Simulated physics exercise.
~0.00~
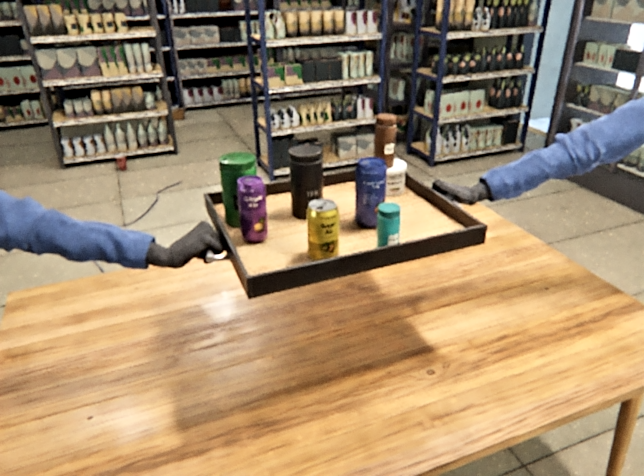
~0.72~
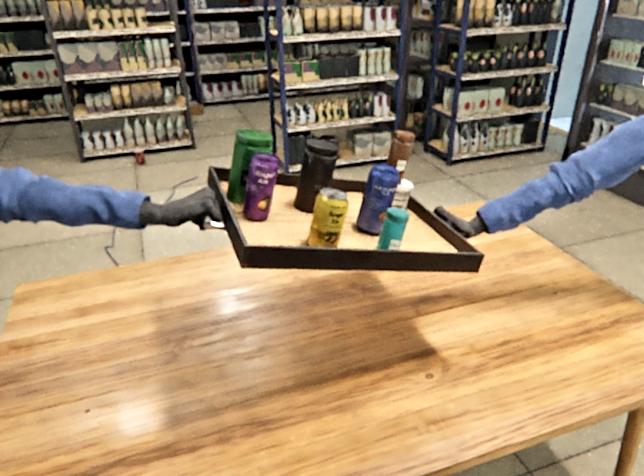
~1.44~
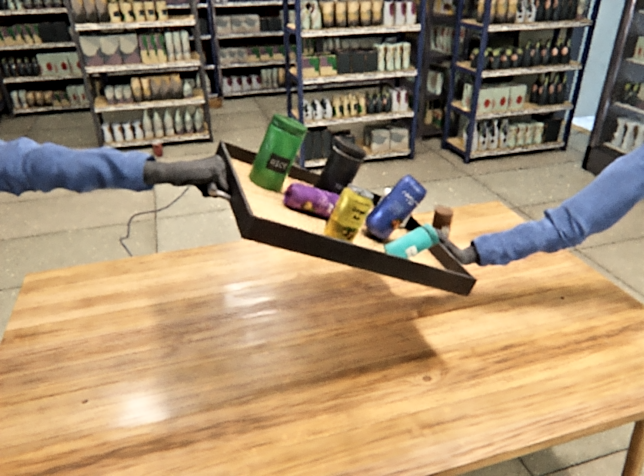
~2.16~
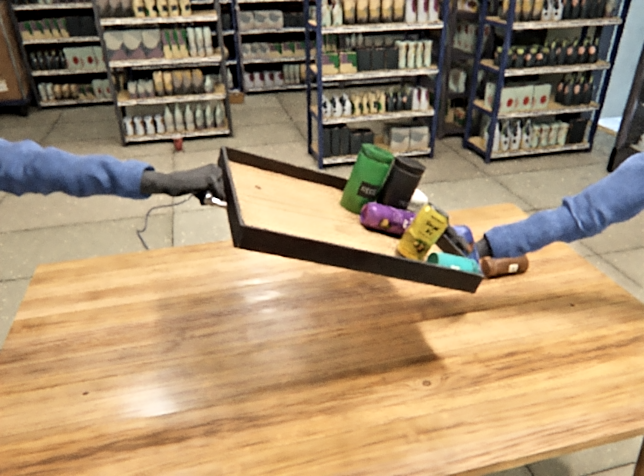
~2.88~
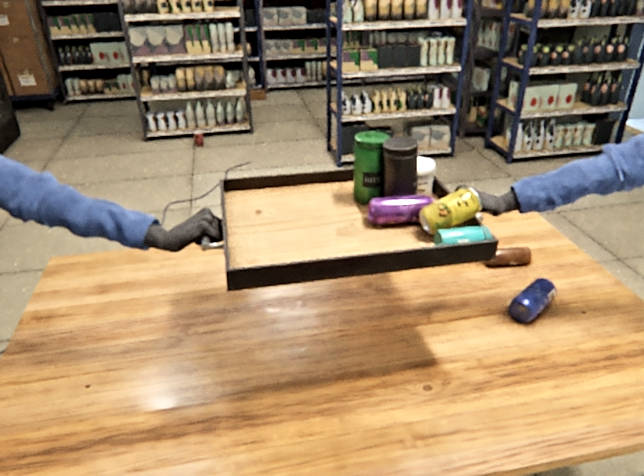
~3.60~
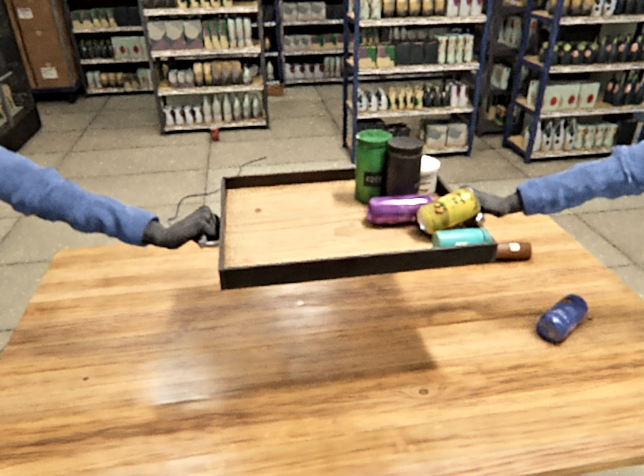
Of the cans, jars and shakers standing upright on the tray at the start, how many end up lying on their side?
Five of them end up on their side. The purple can, yellow can and turquoise shaker lie on the tray, while the blue can and brown shaker lie off it.
